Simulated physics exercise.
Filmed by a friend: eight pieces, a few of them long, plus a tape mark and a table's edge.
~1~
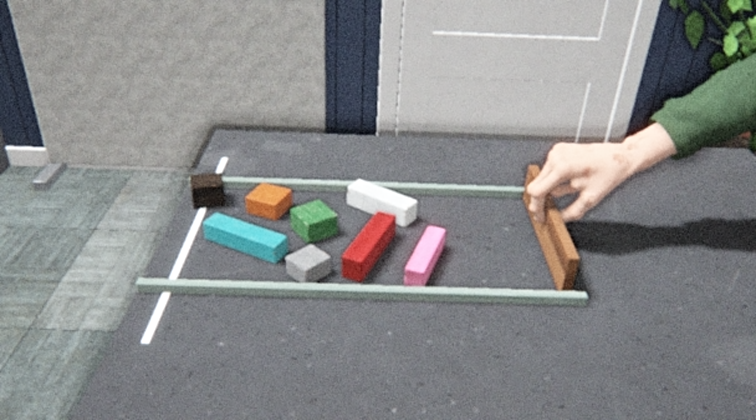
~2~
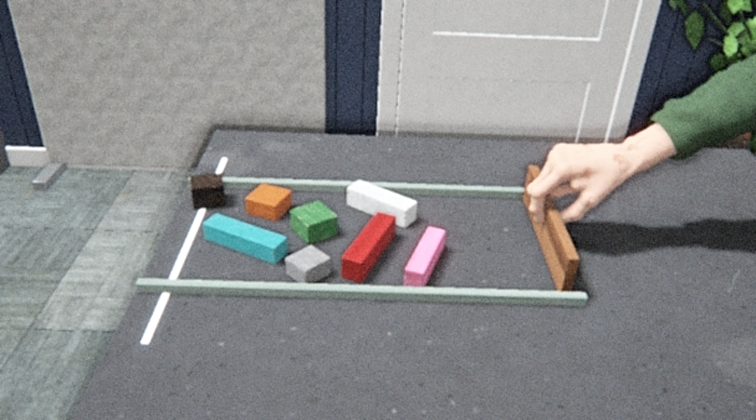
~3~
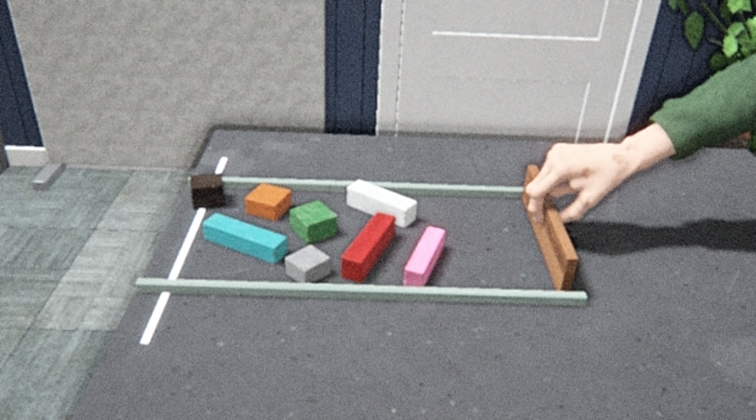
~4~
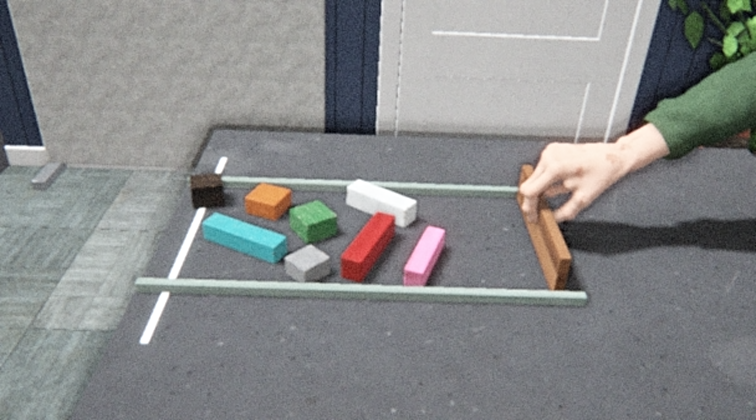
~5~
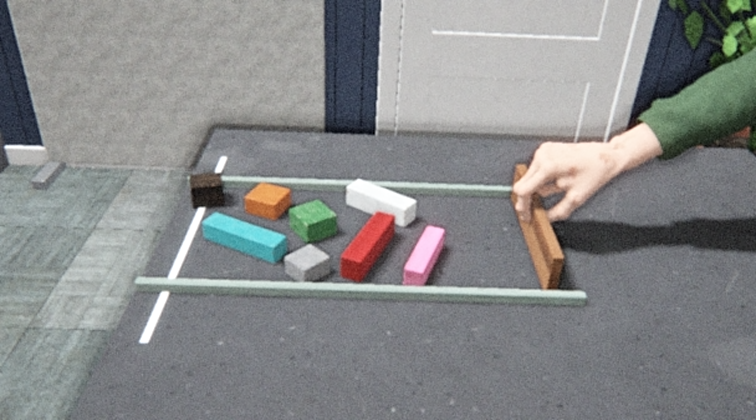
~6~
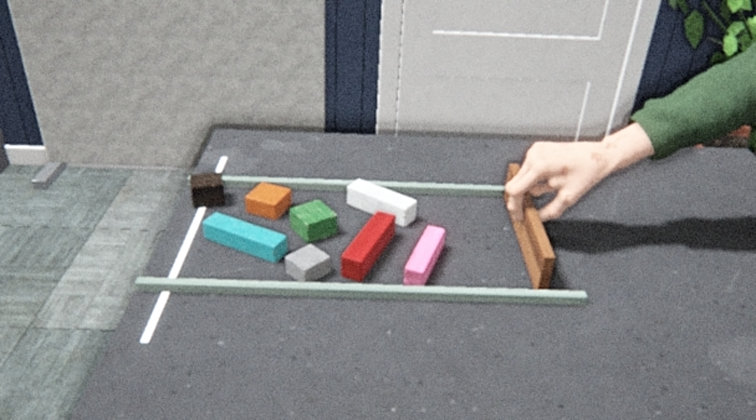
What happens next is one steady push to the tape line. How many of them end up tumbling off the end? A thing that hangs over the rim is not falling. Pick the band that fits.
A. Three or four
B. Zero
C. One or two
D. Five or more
Five or more (D).
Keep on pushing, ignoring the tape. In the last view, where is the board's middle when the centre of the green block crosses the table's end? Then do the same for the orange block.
Middle: Roughly (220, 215); roughly (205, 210).
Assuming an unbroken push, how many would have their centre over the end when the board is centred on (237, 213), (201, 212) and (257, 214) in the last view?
Going through the three places, I get 2, 5 and 0.
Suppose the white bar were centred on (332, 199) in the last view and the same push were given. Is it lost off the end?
Lab note: It does not drop.
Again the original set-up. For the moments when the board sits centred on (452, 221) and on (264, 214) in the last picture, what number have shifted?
Counts: 0 and 8.
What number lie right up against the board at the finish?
That makes 2.
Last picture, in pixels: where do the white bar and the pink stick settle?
In the last picture they sit at about (194, 195) and about (171, 249).
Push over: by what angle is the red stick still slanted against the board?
About 0 degrees.
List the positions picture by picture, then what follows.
The first frame shows black block (208, 191); turquoise bar (245, 238); orange block (269, 202); board (548, 224); tape (193, 231).
The second frame shows turquoise bar (245, 238); green block (314, 222).
The third frame shows orange block (269, 202); white bar (381, 203).
The fourth frame shows black block (207, 191); red stick (369, 245).
The fifth frame shows turquoise bar (244, 237); grey block (308, 265).
The sixth frame shows black block (207, 190); turquoise bar (245, 237); orange block (269, 201); board (527, 223); tape (193, 230).
Soon after, none off yet; black block at rest near (207, 190); turquoise bar at rest near (245, 237); orange block at rest near (269, 201).
Then, none off yet; black block at rest near (207, 190); turquoise bar at rest near (239, 235); orange block moving near (266, 200).
Further on, none off yet; black block moved about its own width near (184, 188); turquoise bar moved about its own width near (163, 234); orange block moved about its own width near (214, 200).
At rest, the number that fall off is five or more; fallen, grey block, green block, orange block, turquoise bar and black block.
